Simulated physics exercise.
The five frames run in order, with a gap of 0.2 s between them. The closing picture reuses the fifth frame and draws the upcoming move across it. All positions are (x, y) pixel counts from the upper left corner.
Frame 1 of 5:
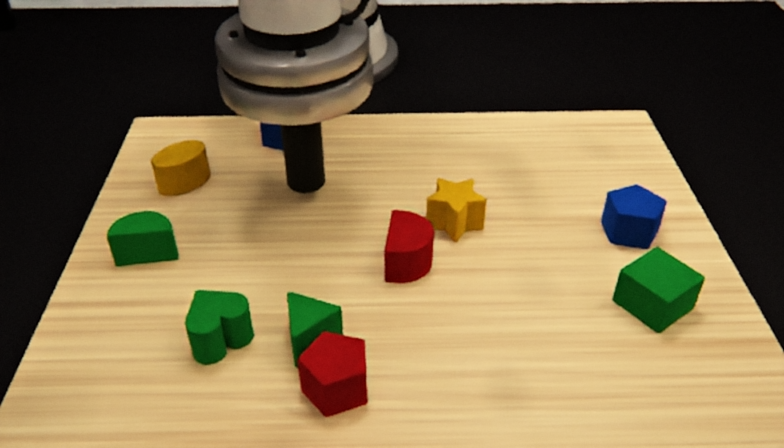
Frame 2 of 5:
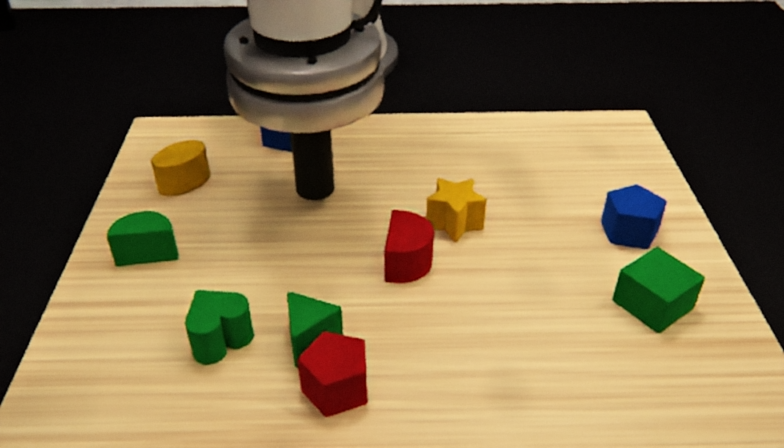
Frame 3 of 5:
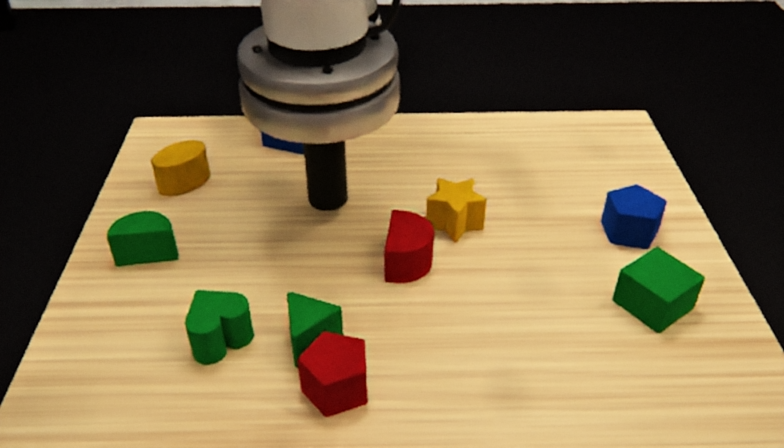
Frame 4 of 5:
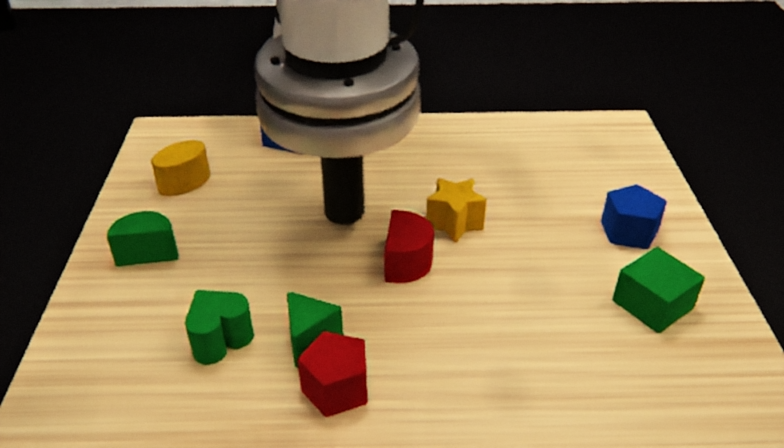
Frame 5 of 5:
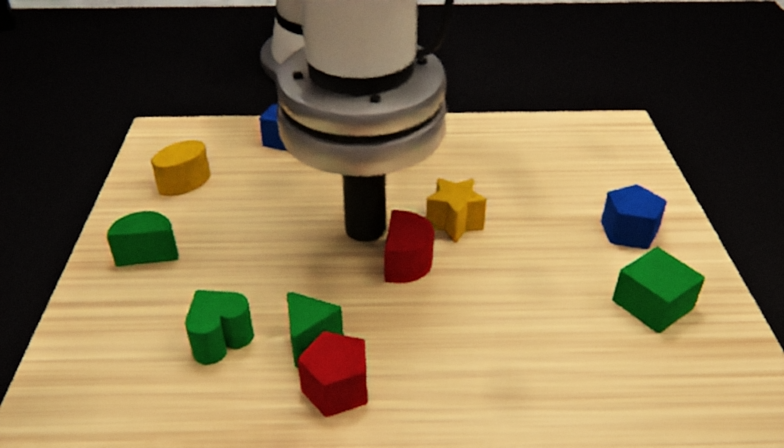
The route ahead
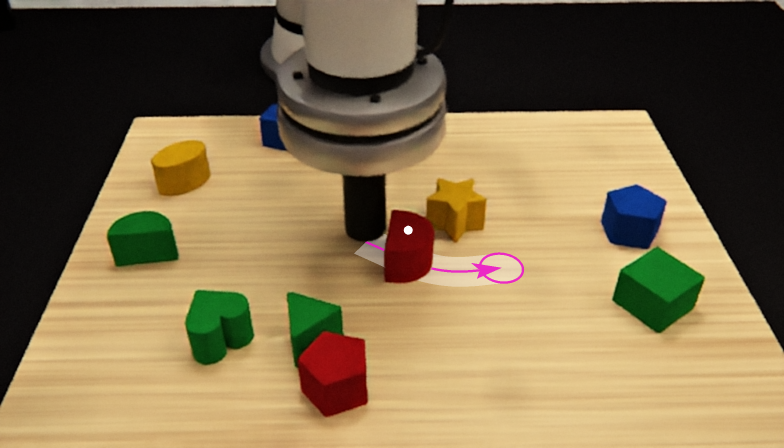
Robot arm with a black rod moving right and toward the viewer, nearing a red half-round block among still, coloured blocks.
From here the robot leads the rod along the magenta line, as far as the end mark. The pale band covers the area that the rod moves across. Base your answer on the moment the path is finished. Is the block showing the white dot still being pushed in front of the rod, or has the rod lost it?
The rod has lost it.
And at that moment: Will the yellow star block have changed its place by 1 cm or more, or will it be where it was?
It is untouched.
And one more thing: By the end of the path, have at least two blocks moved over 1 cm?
I believe not.
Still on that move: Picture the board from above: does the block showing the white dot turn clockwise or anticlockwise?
It twists with the clock when seen from above.
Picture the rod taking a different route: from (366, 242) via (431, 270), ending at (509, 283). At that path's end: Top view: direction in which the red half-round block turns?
It rotates clockwise.
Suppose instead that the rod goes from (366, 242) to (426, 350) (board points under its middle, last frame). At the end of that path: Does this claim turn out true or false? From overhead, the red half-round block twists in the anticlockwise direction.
This is true.
The line goes from (366, 242) by way of (406, 260) and (453, 271) to (501, 268); the dot is on the red half-round block.
On the path given first. One third of the way, rod at (408, 247); red half-round block at (444, 246), turned 30° clockwise.
Two thirds of the way, rod at (456, 258); red half-round block at (489, 262), turned 50° clockwise.
At the end, rod at (503, 254); red half-round block at (503, 268), turned 70° clockwise; yellow star block unmoved.
